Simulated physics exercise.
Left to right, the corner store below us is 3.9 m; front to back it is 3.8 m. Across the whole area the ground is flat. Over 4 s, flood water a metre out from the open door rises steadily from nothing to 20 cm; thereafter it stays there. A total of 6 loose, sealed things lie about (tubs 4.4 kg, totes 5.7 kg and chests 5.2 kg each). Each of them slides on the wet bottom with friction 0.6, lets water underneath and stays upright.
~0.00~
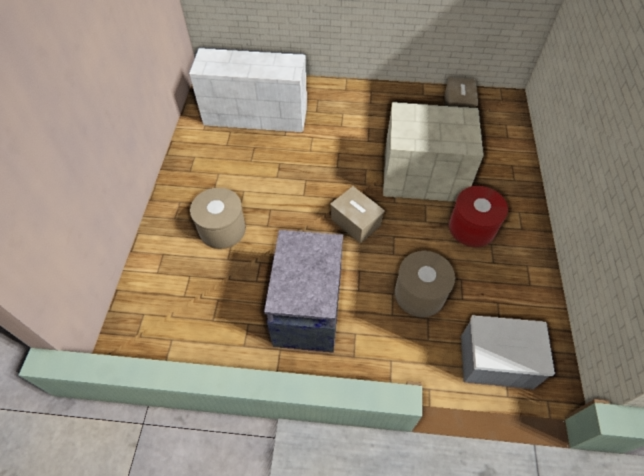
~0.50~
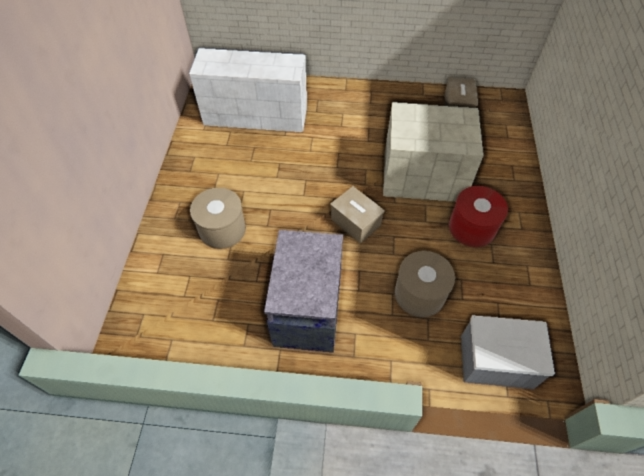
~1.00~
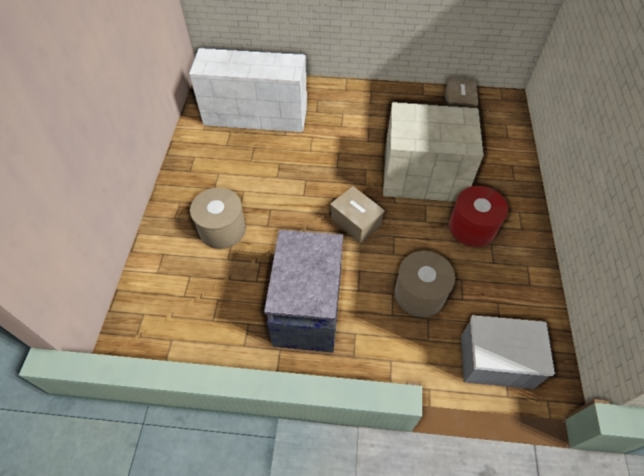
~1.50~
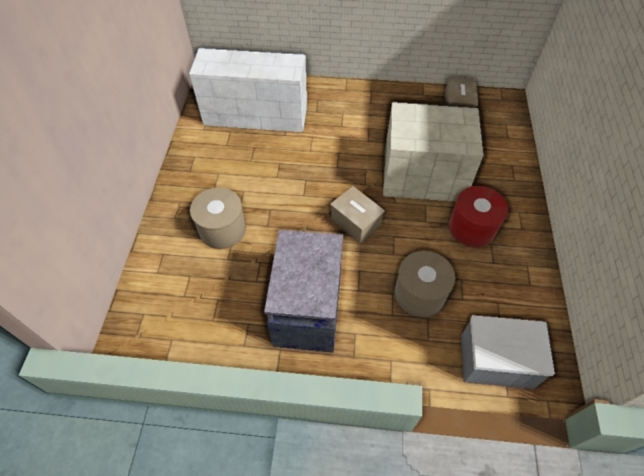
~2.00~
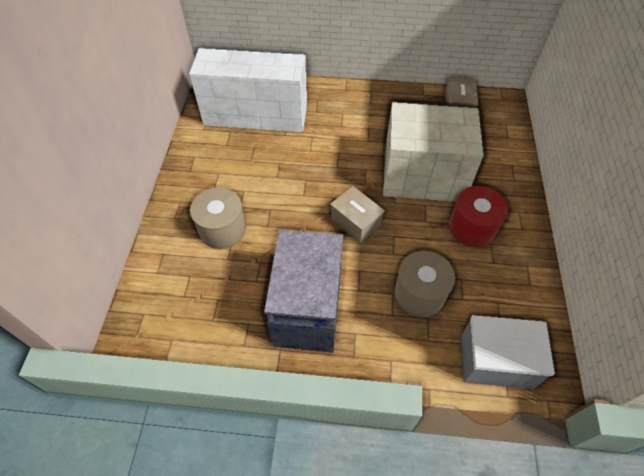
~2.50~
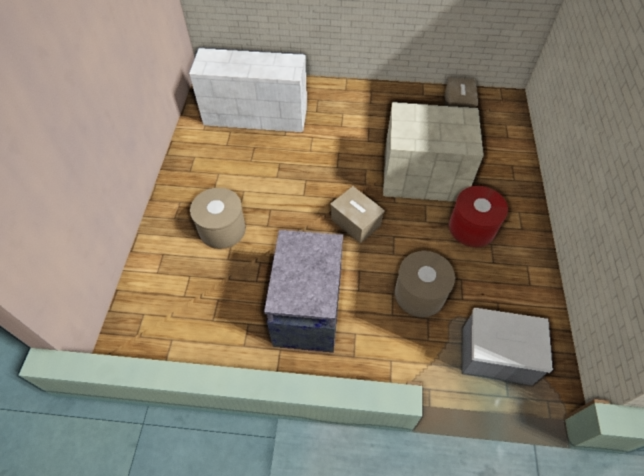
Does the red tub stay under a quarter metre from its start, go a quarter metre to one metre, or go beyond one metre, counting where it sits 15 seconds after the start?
Under a quarter metre.
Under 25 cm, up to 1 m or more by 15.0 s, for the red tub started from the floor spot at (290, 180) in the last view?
Looks like it is swept a long way.
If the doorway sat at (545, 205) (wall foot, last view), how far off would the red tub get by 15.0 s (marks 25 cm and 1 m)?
I'd expect the red tub to get swept far off.
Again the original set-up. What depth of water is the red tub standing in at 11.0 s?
Around 12 cm.
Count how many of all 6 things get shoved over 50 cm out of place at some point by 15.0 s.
Answer: 5.
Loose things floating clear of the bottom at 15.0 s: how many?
The count is 6.
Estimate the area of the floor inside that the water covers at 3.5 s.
Some 2.0 m2 of it.
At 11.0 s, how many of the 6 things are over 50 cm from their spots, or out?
Tally at that time: 5.
After 3.5 s the red tub is near (482, 206), 0.0 m from its start, aground; 0 afloat.
After 6.8 s the red tub is near (485, 193), 0.1 m from its start, afloat; 3 afloat.
After 11.0 s the red tub is near (485, 192), 0.1 m from its start, afloat; 6 afloat.
After 15.0 s the red tub is near (486, 190), 0.1 m from its start, afloat; 6 afloat.
